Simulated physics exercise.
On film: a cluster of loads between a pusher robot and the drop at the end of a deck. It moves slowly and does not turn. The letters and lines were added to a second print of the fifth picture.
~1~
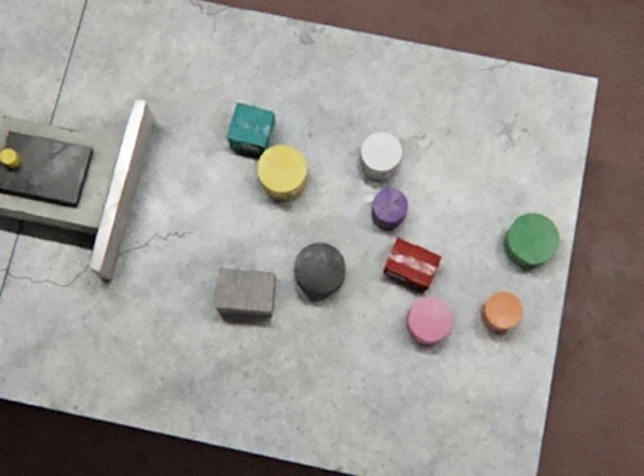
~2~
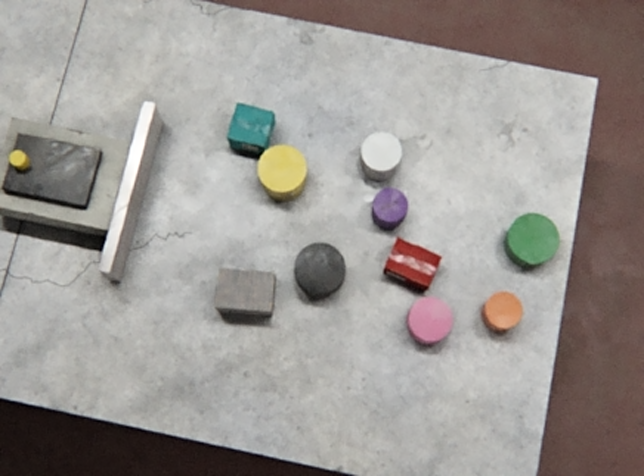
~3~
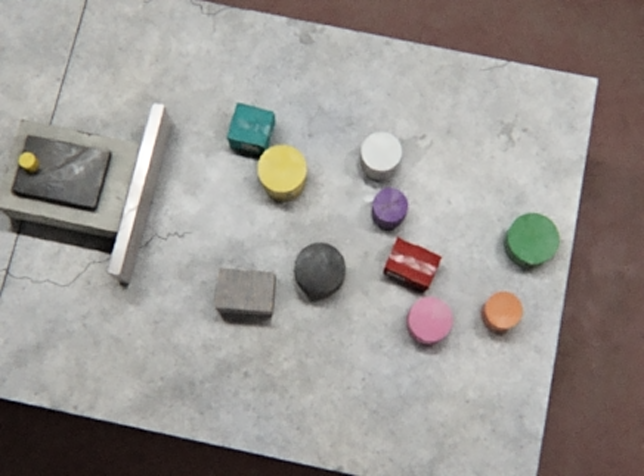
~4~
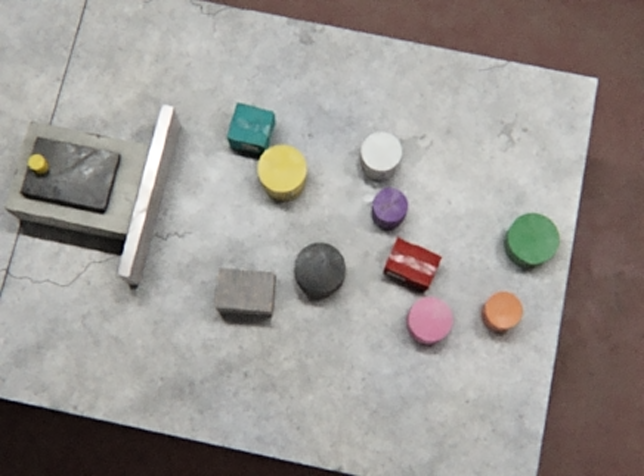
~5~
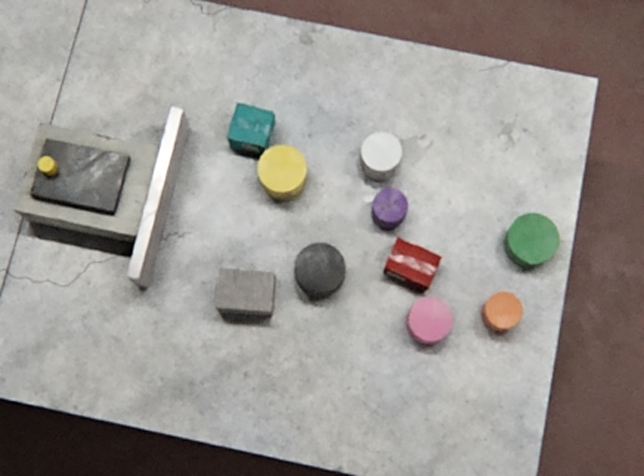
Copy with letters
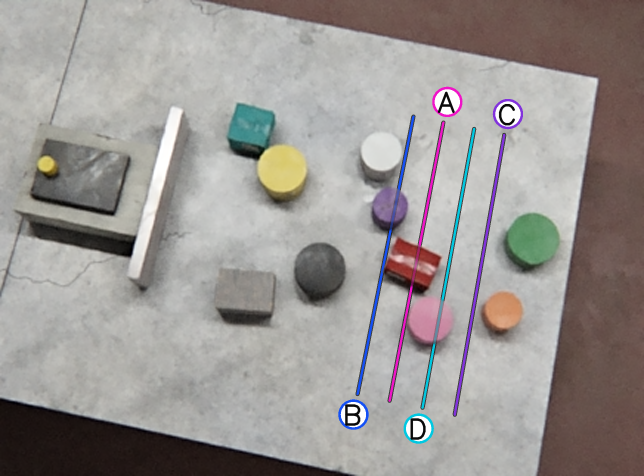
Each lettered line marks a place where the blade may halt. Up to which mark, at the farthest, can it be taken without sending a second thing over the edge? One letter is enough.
It can go as far as C.
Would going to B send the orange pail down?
No.
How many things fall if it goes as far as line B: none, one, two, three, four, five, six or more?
By then, none.
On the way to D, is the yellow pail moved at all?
Yes.
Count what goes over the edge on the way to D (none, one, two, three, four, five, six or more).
By then, none.
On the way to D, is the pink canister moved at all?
Yes.
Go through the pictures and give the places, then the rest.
The first picture shows purple canister (389, 209); pink canister (429, 321); green pail (531, 241).
The second picture shows robot (59, 171); black canister (320, 271).
The third picture shows robot (68, 173); orange pail (501, 312).
The fourth picture shows robot (78, 175); yellow pail (283, 174).
The fifth picture shows robot (87, 177); red box (412, 265); purple canister (389, 209); pink canister (429, 321).
On the marked copy, A at (417, 257); B at (386, 251); C at (480, 270); D at (449, 264).
Following C. Soon after the start, robot (202, 201); turquoise box (290, 119); grey crate (289, 303).
Later, robot (318, 225); pink canister (455, 327); red box (456, 266).
In the end, robot (412, 244); pink canister (547, 357); green pail (559, 232); none fallen.
As for the rest, A is within the limit but short; B is within the limit but short; D is within the limit but short.
